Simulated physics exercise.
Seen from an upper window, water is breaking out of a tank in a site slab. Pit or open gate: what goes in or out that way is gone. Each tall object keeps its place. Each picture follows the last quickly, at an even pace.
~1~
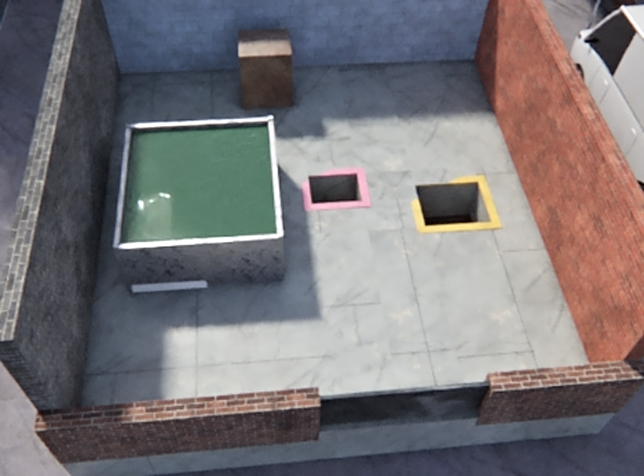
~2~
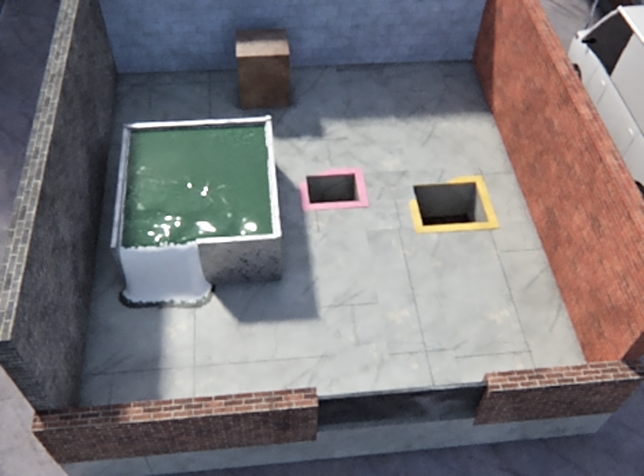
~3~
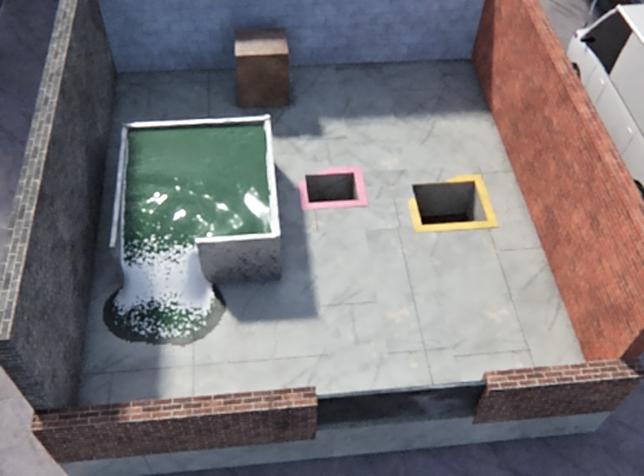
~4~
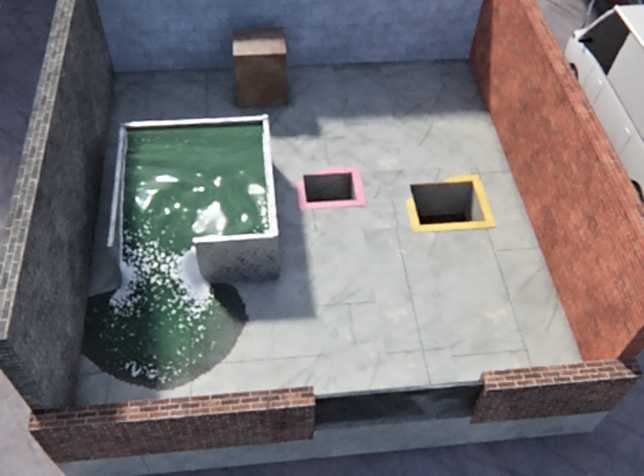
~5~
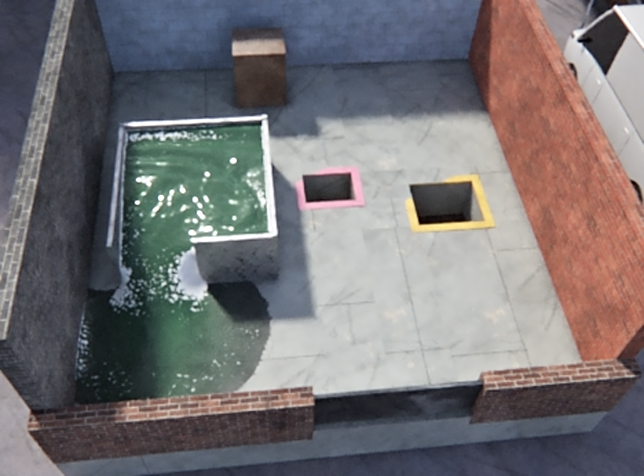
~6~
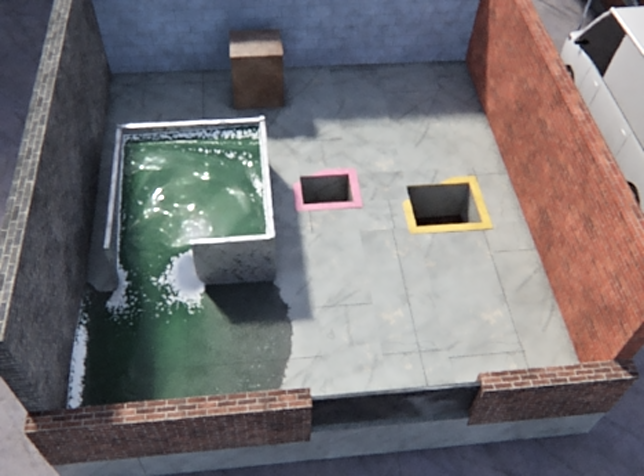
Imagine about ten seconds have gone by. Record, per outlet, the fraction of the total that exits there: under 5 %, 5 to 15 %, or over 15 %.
In order: The gate will receive a cut falling short of five per cent, the yellow pit will receive a cut exceeding fifteen per cent, the pink pit will receive a cut falling short of five per cent.
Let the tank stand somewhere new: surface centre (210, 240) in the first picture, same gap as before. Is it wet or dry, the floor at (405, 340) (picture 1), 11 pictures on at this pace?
Looking at that spot, it would be inundated.
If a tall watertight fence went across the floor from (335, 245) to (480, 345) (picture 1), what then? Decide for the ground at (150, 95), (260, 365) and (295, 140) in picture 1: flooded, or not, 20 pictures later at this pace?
Going spot by spot: High and dry, then drenched, then high and dry.
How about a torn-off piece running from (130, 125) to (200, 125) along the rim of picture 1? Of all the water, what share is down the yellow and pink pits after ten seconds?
Shares: Yellow at 14 percent, pink at 6 percent.
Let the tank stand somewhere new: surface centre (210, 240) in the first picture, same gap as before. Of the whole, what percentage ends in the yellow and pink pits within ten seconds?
The yellow pit gets 15 per cent, the pink pit 6 per cent.
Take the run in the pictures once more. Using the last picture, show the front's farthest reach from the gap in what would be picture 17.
The front's farthest point is close to (559, 391).
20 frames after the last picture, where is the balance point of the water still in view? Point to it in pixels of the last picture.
Roughly (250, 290) in the last picture.
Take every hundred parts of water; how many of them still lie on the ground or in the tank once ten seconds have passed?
Roughly 74 parts in every hundred.
A moment on, water covers 15 % of the floor; the gate 0 %, the yellow pit 0 %, the pink pit 0 %.
Next, water covers 25 % of the floor; the gate 0 %, the yellow pit 0 %, the pink pit 0 %.
Then, water covers 50 % of the floor; the gate 0 %, the yellow pit 1 %, the pink pit 0 %.
Later, water covers 75 % of the floor; the gate 0 %, the yellow pit 10 %, the pink pit 0 %.
In the end, water covers 95 % of the floor; the gate 0 %, the yellow pit 25 %, the pink pit 2 %.
